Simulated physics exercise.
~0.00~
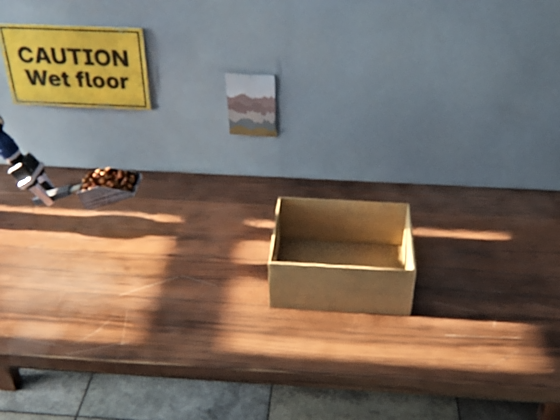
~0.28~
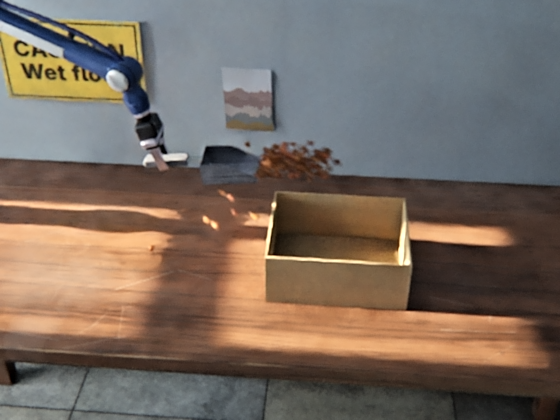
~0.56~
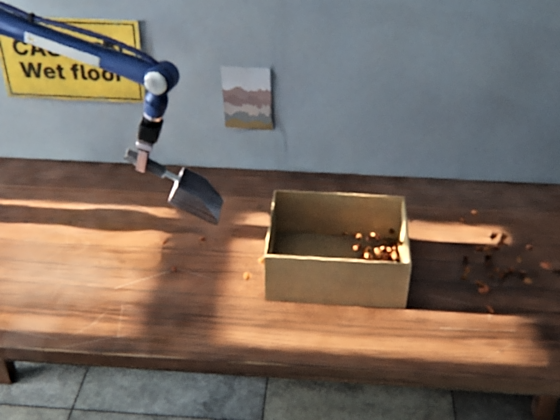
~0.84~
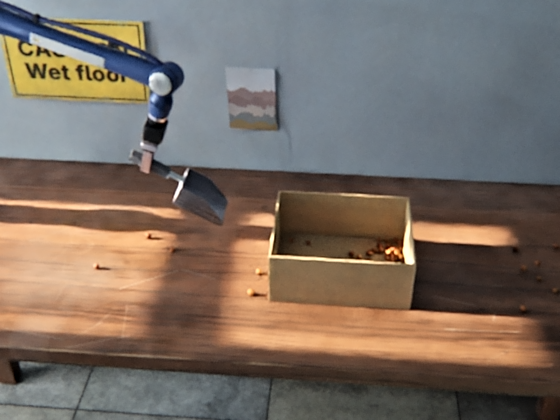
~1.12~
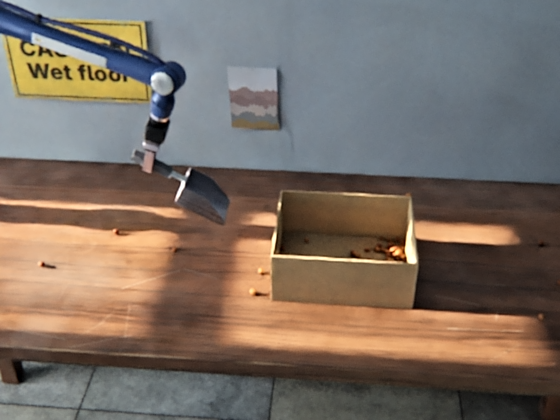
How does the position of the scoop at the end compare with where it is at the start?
The scoop starts near the left edge of the view and ends farther to the right, closer to the box.
